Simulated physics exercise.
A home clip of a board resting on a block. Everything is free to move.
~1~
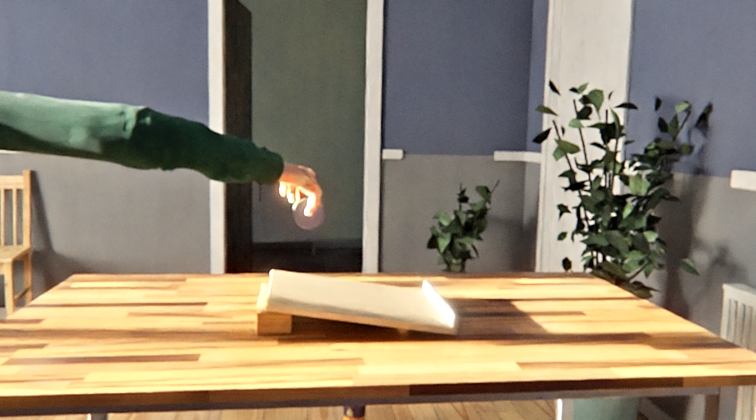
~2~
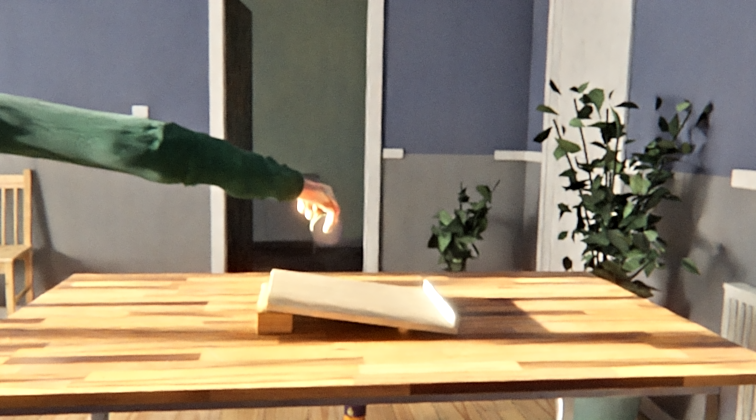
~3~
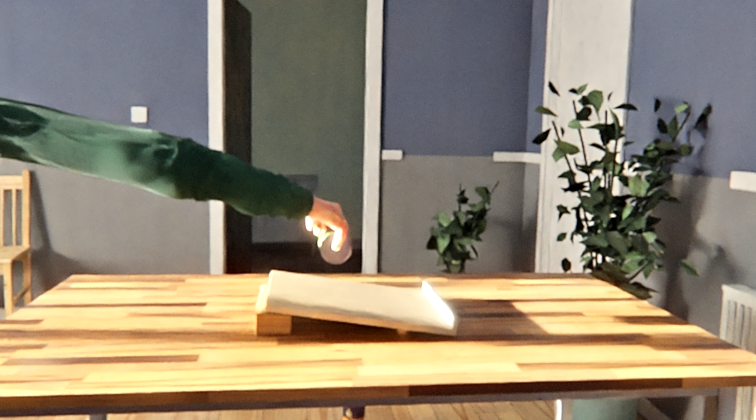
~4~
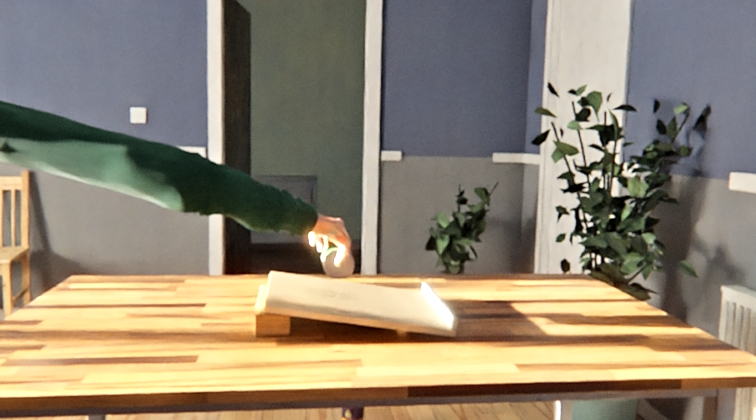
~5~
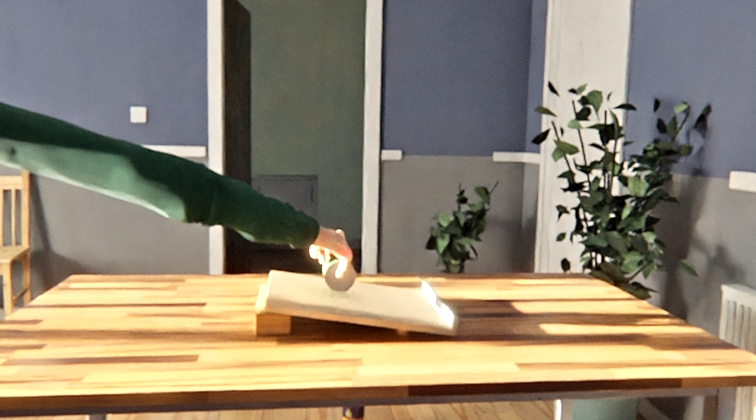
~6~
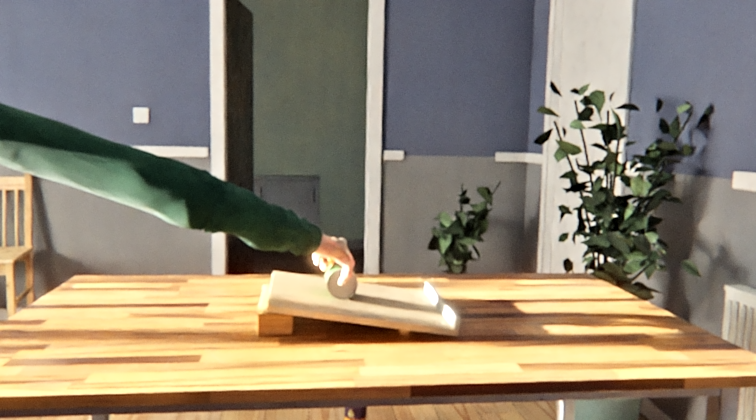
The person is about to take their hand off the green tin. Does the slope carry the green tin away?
It slides or rolls down.
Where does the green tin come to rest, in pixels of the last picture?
Near (426, 292).
Then, 0.40 s on from there, green tin shifted a little near (357, 283).
Then, 0.60 s on from there, green tin shifted about its own width near (385, 286).
Then, 0.70 s on from there, green tin shifted well along near (405, 289).
Then, 0.90 s on from there, green tin shifted well along near (426, 292).
In the end, moved from the start, green tin. At the end, from the last picture's camera, green tin near (426, 292). The green tin runs down the board.
